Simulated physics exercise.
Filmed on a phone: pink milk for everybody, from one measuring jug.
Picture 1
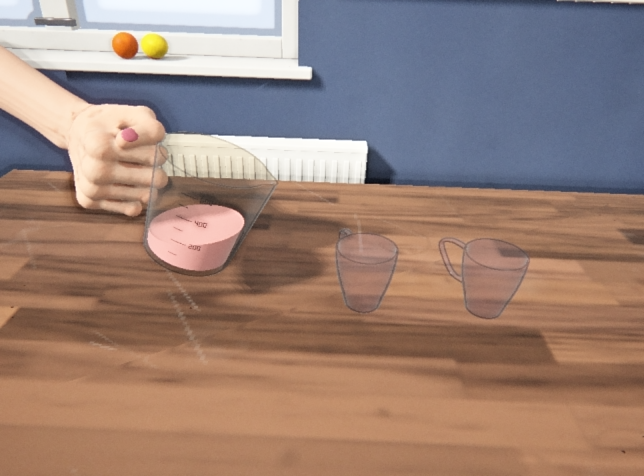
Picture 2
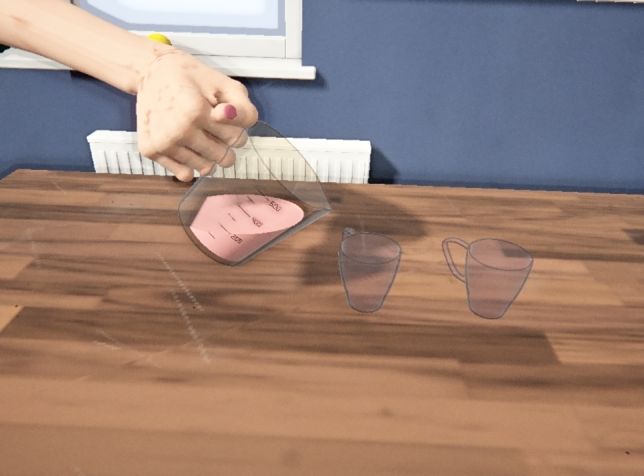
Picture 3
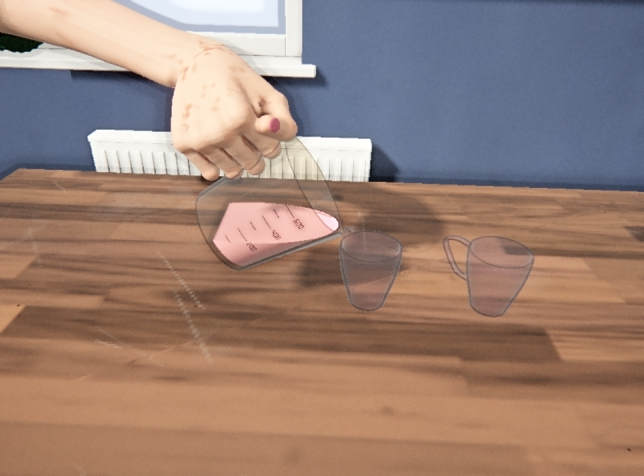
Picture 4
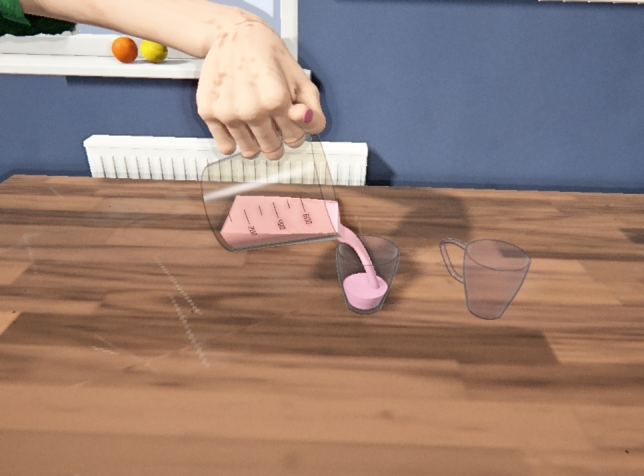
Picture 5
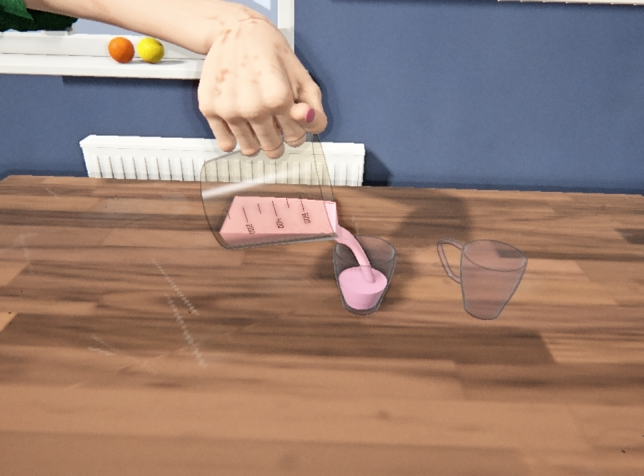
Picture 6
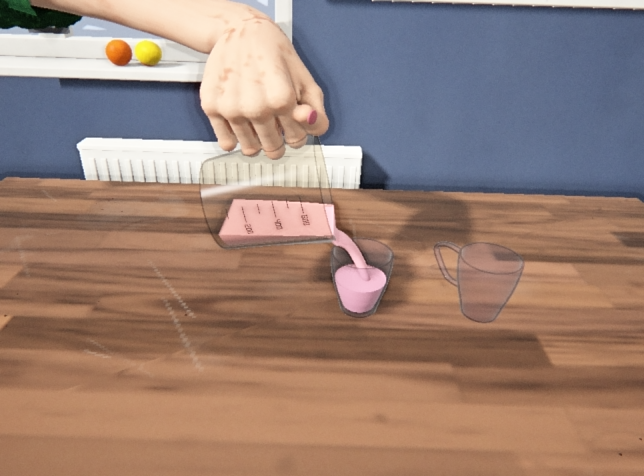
A hand holds a clear measuring jug of pink milk at the left of a wooden table, seen from slightly above, with a blue wall, white radiator and window behind. Two empty clear cups stand to its right, and orange and yellow fruit sit on the sill. The hand moves right, tips the jug and pours a pink stream into the nearer cup, its level rising, while the view shifts slightly.
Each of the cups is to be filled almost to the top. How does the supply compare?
What the measuring jug holds does not stretch that far.
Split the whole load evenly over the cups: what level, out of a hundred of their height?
Roughly 65 per cent.
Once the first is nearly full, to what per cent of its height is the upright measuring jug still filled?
I make it 5 per cent.
Shortly, the first is about three quarters full.
Then, the first is done and the measuring jug has about a quarter of its load.
At the finish, the measuring jug is empty with one filled and the next at about a quarter of a serving.
